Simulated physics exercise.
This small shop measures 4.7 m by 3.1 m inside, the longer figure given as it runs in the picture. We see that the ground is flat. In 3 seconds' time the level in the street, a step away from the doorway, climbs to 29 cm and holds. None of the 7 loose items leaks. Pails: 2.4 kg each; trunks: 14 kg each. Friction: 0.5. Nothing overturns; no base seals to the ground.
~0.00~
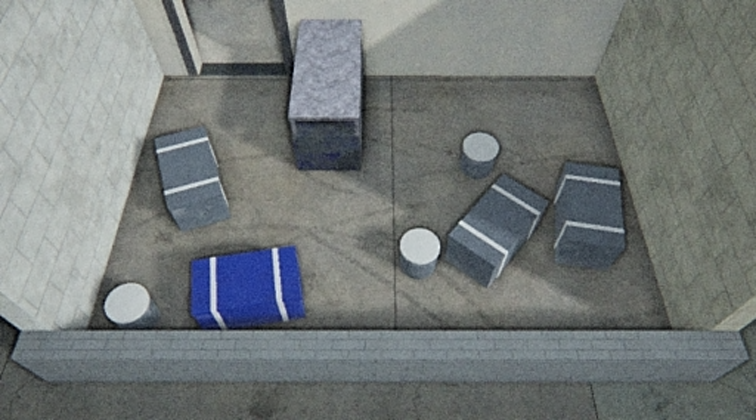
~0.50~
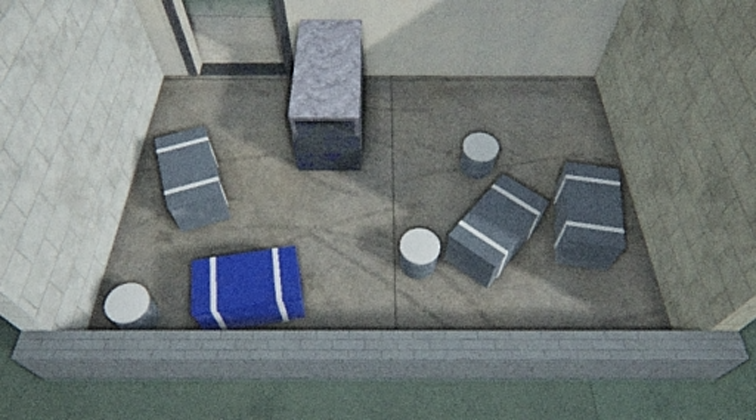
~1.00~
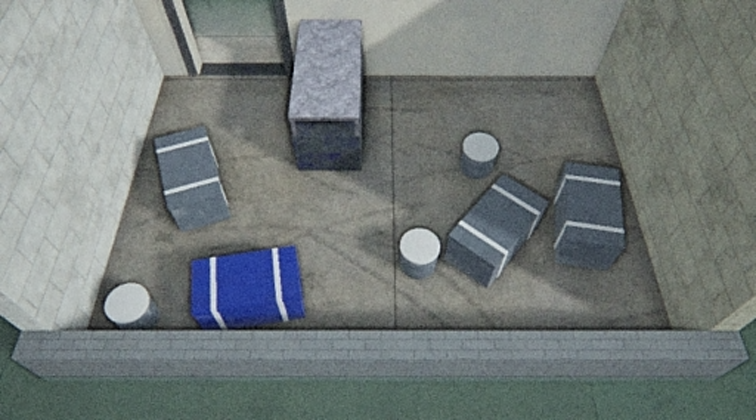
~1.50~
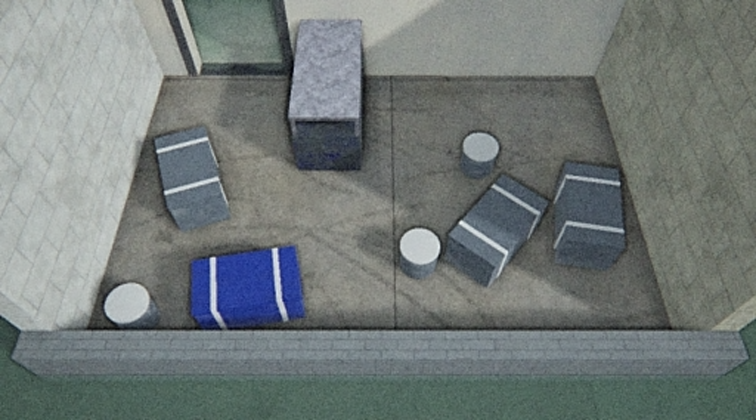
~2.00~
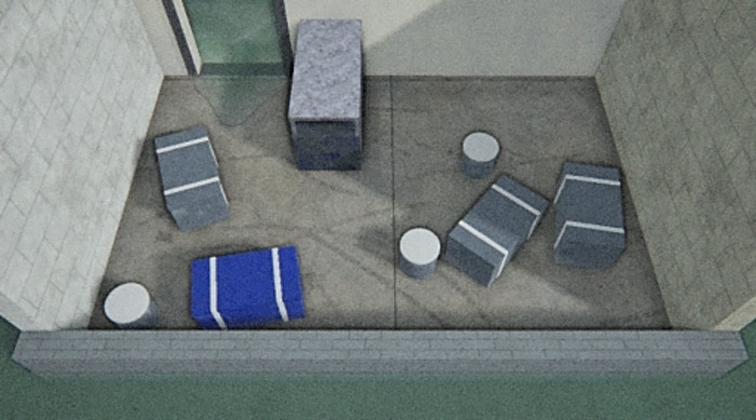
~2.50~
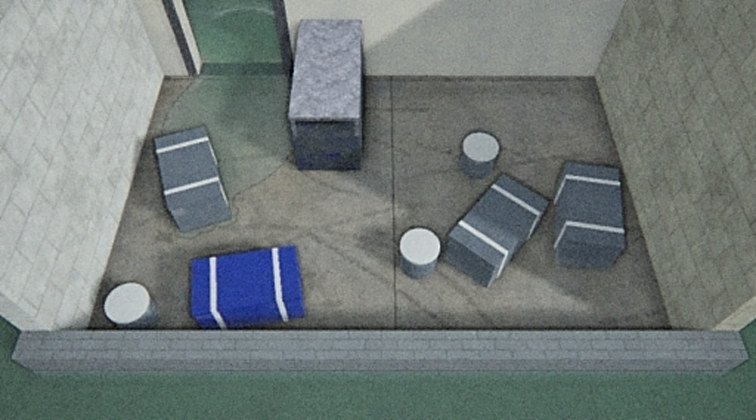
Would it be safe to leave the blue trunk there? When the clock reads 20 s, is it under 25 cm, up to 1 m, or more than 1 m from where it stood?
It gets shunted far.
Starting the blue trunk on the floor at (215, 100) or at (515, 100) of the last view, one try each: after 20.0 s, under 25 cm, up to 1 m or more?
I'd expect it to get swept far off the first time and to get swept far off the second time.
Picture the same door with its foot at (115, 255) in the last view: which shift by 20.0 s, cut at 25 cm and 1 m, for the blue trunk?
I'd expect the blue trunk to get swept far off.
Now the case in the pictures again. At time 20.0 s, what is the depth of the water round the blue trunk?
Depth: About 21 cm.
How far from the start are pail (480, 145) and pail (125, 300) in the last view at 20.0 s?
140 cm and 200 cm respectively.
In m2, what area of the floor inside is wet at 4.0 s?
Roughly 6.0 m2 of it is wet.
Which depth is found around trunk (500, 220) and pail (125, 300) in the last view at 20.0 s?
Roughly 21 and 27 cm.
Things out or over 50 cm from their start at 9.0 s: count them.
I make it 7 by then.
After 4.0 s the blue trunk is near (242, 306), 0.2 m from its start, aground; 1 afloat.
After 9.0 s the blue trunk is near (584, 160), 3.0 m from its start, afloat; 6 afloat.
After 16.0 s the blue trunk is near (518, 150), 2.5 m from its start, afloat; 7 afloat.
After 20.0 s the blue trunk is near (559, 151), 2.8 m from its start, afloat; 7 afloat.
